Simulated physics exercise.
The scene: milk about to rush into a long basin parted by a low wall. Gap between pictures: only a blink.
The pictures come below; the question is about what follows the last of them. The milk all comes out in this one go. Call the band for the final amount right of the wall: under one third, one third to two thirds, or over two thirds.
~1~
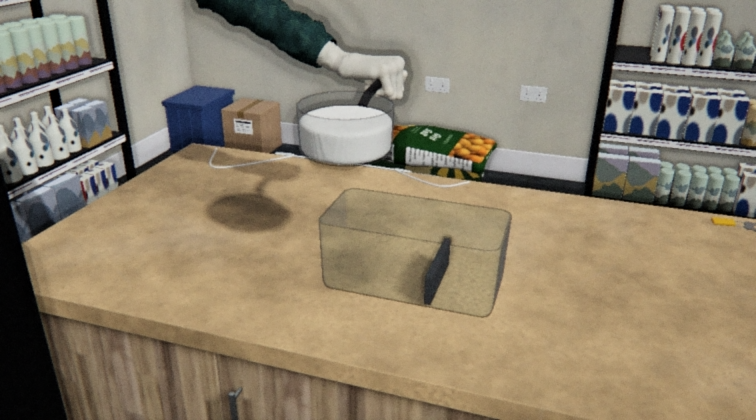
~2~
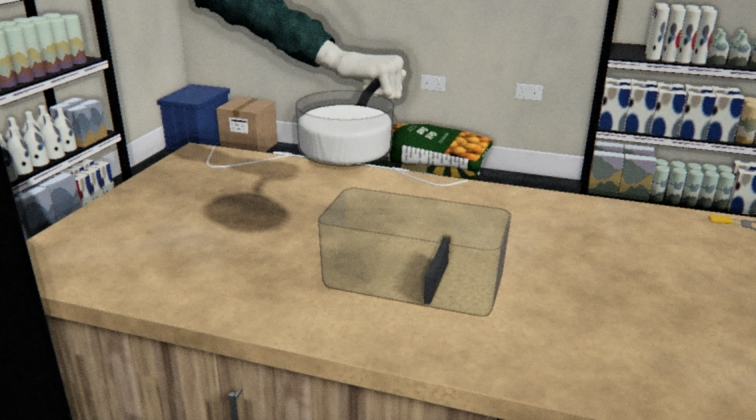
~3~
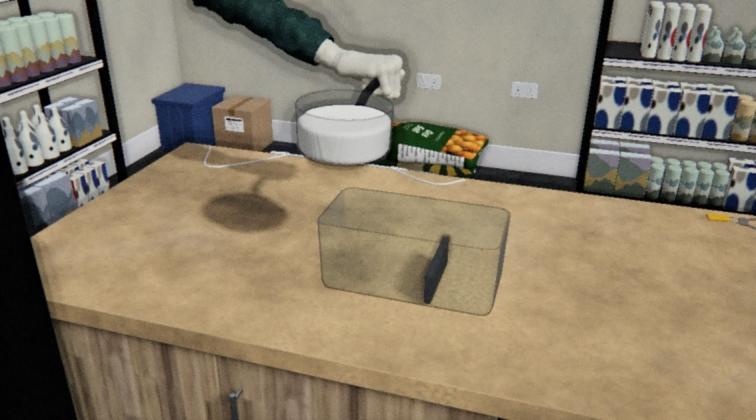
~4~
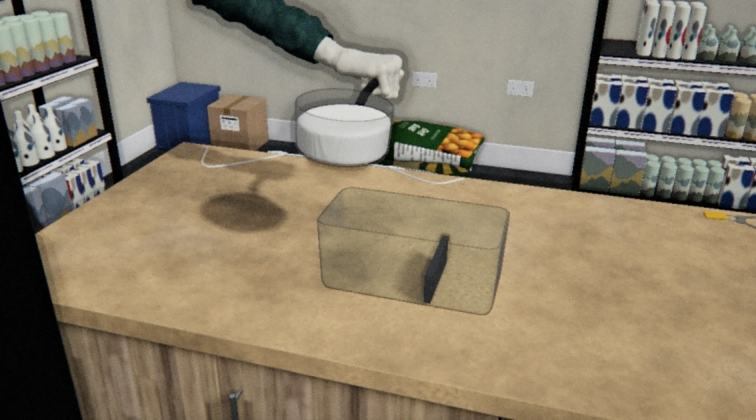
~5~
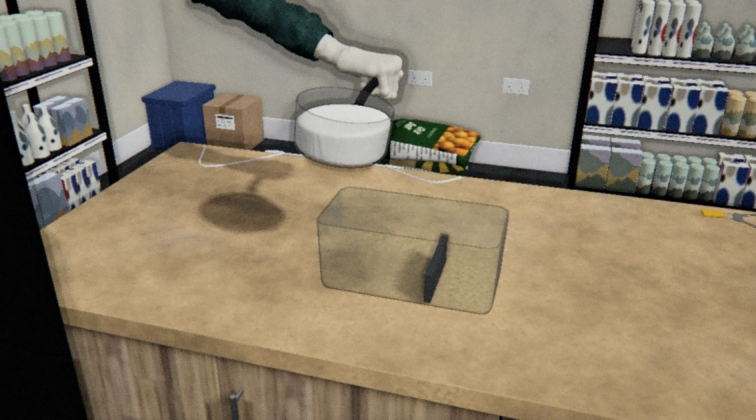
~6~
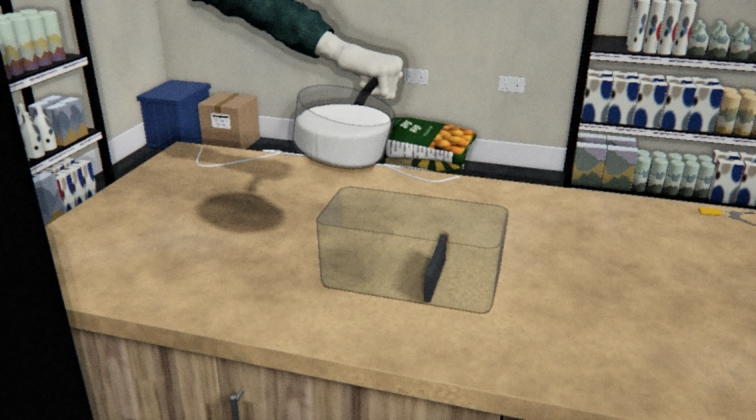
Band: Under one third.
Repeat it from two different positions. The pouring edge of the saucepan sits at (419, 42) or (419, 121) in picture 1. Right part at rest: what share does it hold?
Close to 80 in a hundred, and close to 65 in a hundred.
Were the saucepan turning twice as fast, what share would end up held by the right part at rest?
It works out near 10 %.
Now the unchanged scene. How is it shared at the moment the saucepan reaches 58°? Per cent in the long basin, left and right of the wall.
10 per cent left, 0 per cent right.
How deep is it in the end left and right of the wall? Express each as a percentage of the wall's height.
The left side sits at 50 per cent and the right side at 30.
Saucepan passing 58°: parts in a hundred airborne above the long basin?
Close to 25 in a hundred.
A moment on, the saucepan is tipped part way and 68 per cent is still to pour, 8 is left of the wall and 0 right of it.
Next, the saucepan is tipped on its side and 18 per cent is still to pour, 46 is left of the wall and 25 right of it.
Then the saucepan is tipped on its side and 3 per cent is still to pour, 69 is left of the wall and 25 right of it.
Later the saucepan is tipped on its side and 0 per cent is still to pour, 73 is left of the wall and 25 right of it.
Finally, 74 per cent lies left of the wall, 26 right of it and 1 outside.
